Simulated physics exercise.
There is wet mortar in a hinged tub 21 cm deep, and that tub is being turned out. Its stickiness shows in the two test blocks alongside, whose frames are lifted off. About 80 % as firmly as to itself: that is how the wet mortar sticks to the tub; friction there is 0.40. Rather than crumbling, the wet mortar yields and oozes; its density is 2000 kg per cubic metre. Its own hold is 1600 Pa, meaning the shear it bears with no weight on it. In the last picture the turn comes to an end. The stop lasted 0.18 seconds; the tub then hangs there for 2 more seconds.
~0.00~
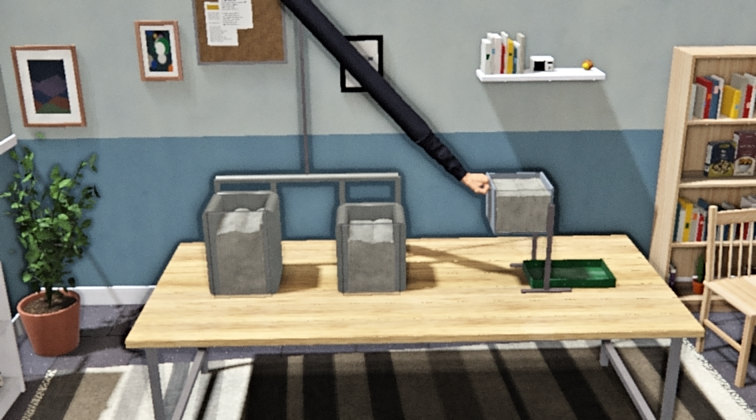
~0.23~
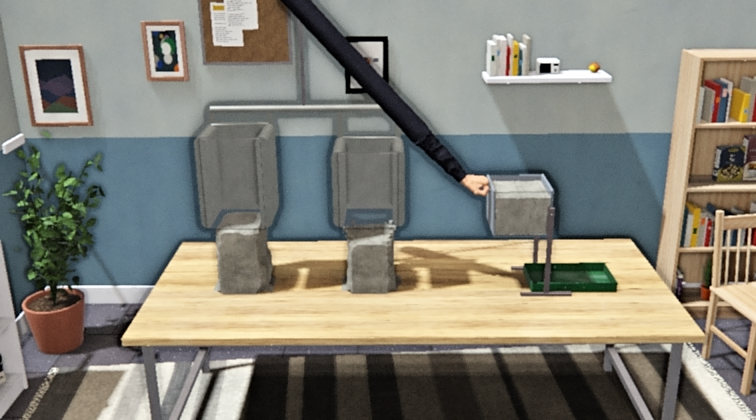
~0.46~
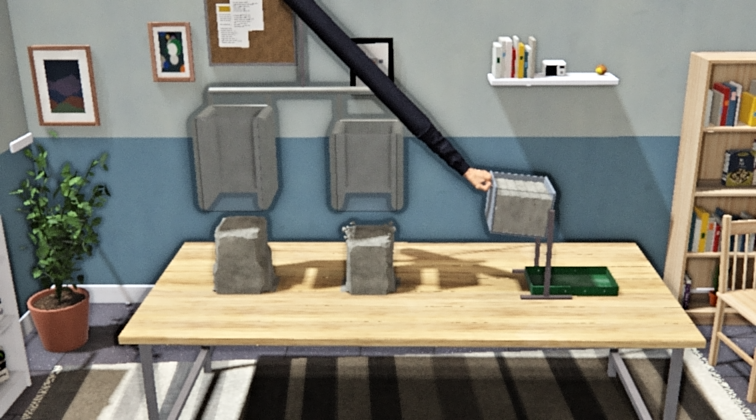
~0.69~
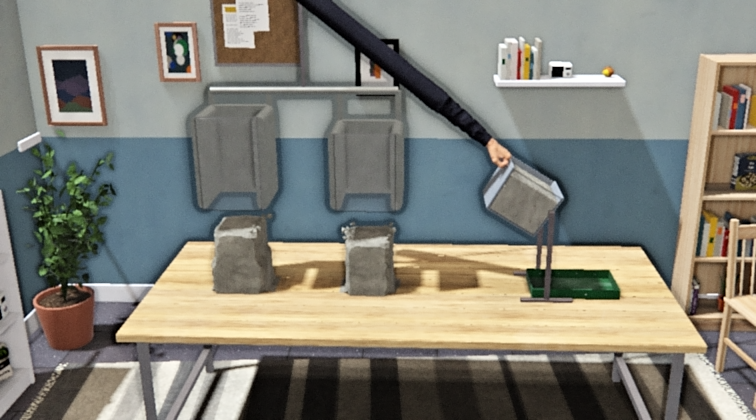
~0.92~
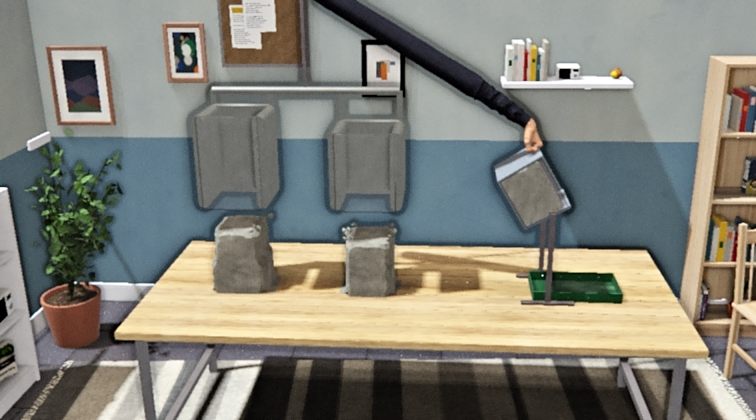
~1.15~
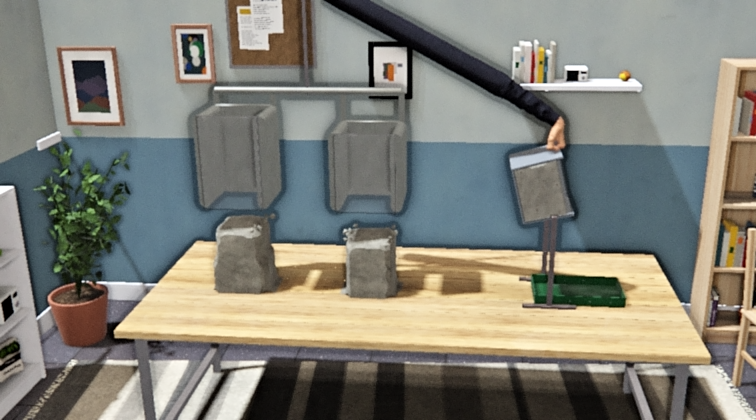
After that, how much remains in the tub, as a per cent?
100 %.
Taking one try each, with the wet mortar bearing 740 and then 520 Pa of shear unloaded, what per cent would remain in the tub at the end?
Respectively 100 % and 70 %.
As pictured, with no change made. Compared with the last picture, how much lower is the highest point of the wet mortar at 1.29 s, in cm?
I reckon it's close to 0 cm.
After 1.29 s, the tub is at 76 degrees and holds 100 %.
After 1.46 s, the tub is at 76 degrees and holds 100 %.
After 1.63 s, the tub is at 76 degrees and holds 100 %.
After 1.80 s, the tub is at 76 degrees and holds 100 %.
After 3.15 s, at the end, the tub is at 76 degrees and holds 100 %.
